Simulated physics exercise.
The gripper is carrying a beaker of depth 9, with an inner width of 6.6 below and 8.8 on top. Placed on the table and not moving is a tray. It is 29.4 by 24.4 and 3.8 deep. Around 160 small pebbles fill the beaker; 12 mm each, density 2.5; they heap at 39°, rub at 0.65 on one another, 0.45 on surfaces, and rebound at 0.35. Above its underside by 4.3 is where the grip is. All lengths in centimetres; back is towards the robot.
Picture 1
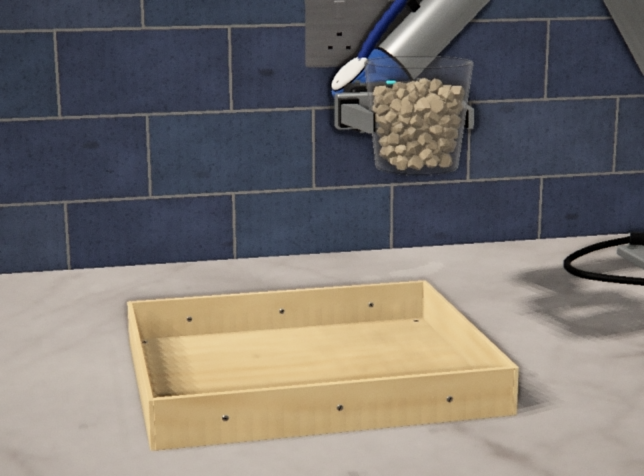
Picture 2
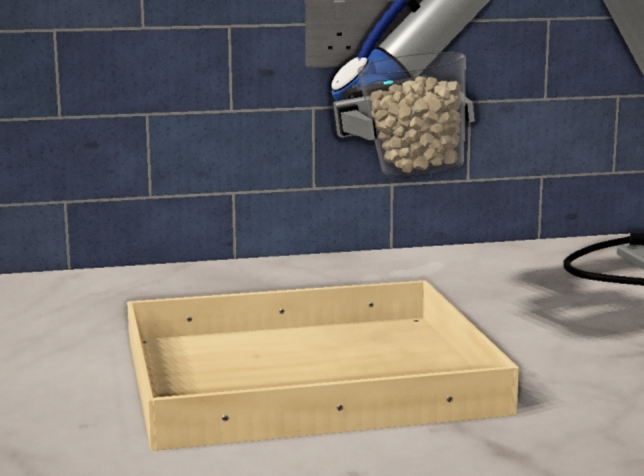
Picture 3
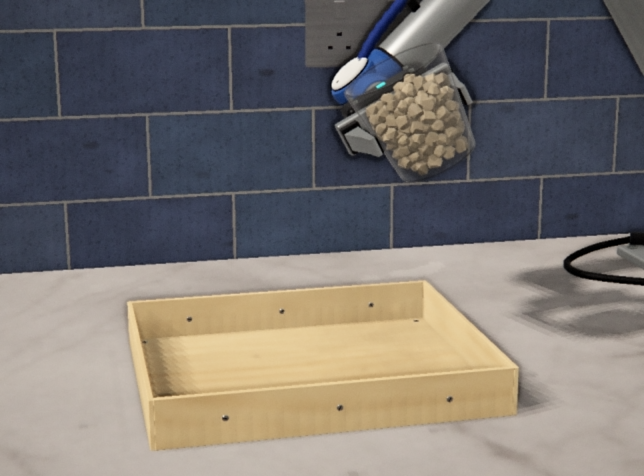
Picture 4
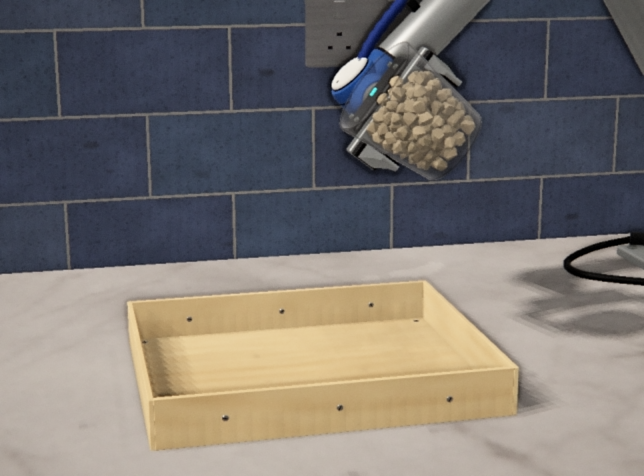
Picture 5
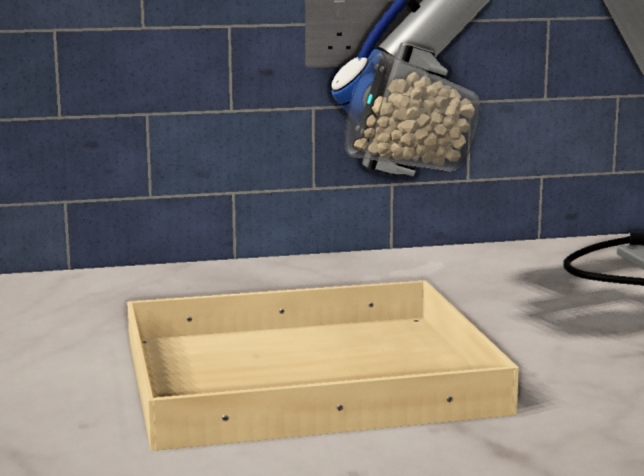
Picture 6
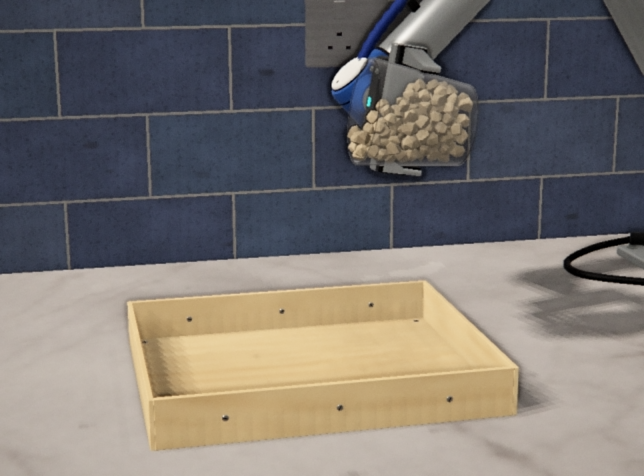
At first, a robot gripper holds a clear beaker packed with small tan pebbles upright in front of a blue tiled wall, above a counter with an empty wooden tray. The gripper then steadily rotates the beaker until it lies nearly sideways, the pebbles shifting inside while the tray stays still.
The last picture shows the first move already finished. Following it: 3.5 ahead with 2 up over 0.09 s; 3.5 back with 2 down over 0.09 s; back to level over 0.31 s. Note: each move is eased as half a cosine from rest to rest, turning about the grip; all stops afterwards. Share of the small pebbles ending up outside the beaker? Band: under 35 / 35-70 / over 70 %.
Over 70 %.
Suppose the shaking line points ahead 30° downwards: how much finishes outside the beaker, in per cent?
Roughly 40 per cent.
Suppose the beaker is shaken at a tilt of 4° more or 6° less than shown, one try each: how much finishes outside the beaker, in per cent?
Roughly 95 and 85 percent.
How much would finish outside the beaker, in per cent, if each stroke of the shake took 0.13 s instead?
50 %.
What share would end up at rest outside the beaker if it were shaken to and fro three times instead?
It would come to around 100 %.
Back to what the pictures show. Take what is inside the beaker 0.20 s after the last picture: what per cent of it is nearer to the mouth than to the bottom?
I'd say close to 100 per cent.
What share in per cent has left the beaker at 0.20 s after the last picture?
About 70 per cent by then.
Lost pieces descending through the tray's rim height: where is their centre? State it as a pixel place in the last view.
Around (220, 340).
Then, 0.20 s on, tilted 79° forward, highest piece 23 above the table; 52 in the beaker, 108 in flight or on a rim.
Then, 0.39 s on, tilted 18° forward, highest piece 27 above the table; 148 in the tray, 11 in the beaker, 1 in flight or on a rim.
Then, 0.69 s on, level, highest piece 20 above the table; 149 in the tray, 11 in the beaker.
Then, 1.74 s on, level, highest piece 20 above the table; 149 in the tray, 11 in the beaker.
In the end, 149 in the tray, 11 in the beaker. That is 93 % outside the beaker.
